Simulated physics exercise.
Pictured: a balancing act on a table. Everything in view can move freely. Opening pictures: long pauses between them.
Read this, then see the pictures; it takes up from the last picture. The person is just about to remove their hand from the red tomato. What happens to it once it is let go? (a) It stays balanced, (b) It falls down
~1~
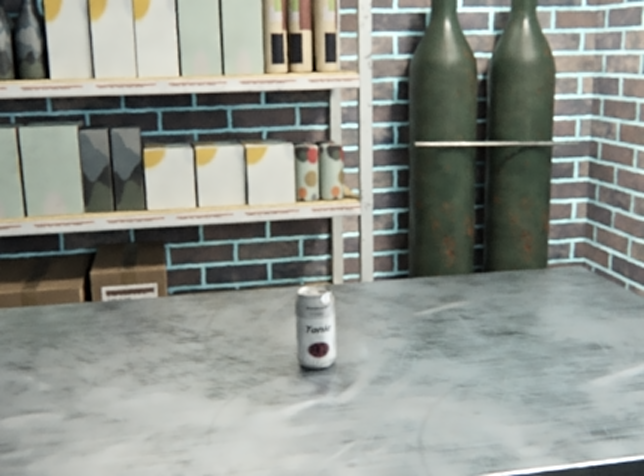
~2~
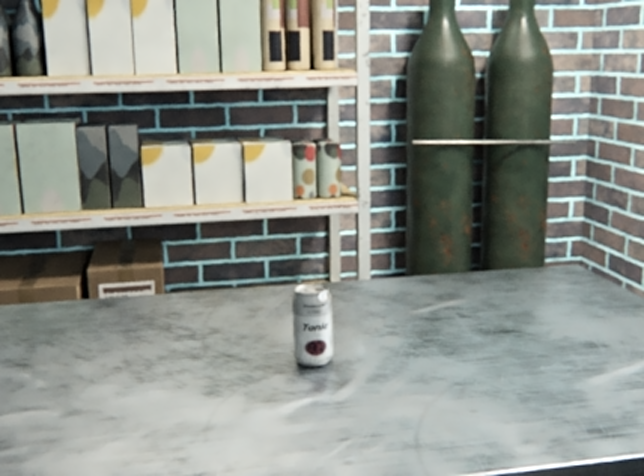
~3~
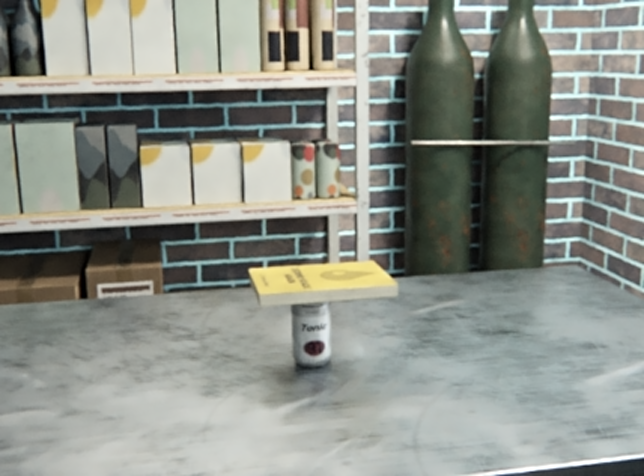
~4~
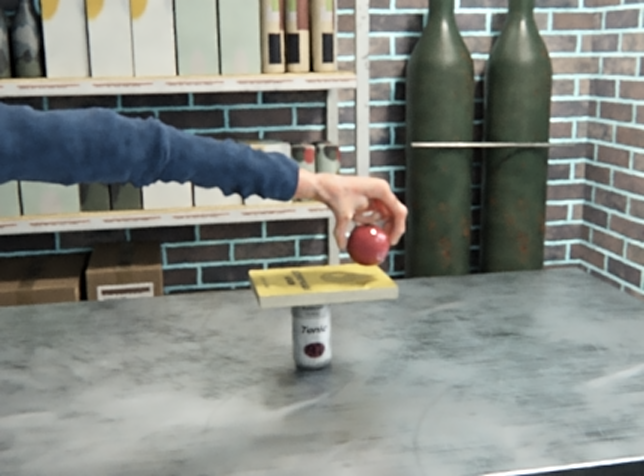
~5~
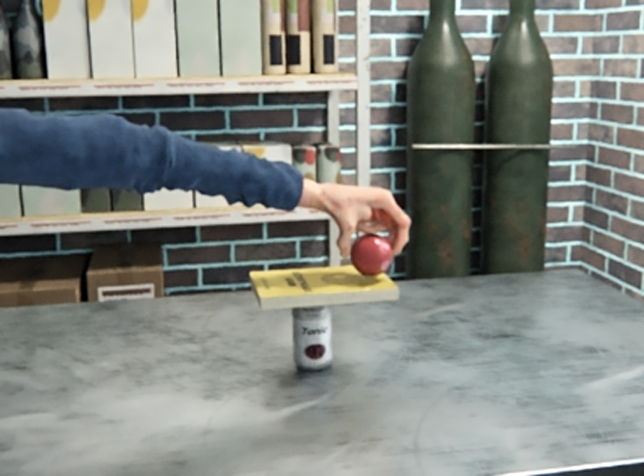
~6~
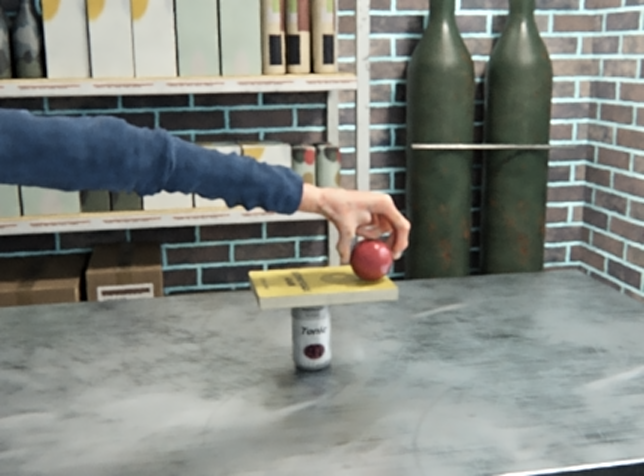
It falls down (b).
Then, 0.40 s on from there, red tomato now fallen; yellow book turned 43° from how it was put.
Then, 0.60 s on from there, yellow book on its side.
Then, 0.90 s on from there, yellow book now fallen.
Then, 1.10 s on from there, white can turned 15° from how it was put.
In the end, fallen, red tomato and yellow book; left askew, white can. The stack gives way.
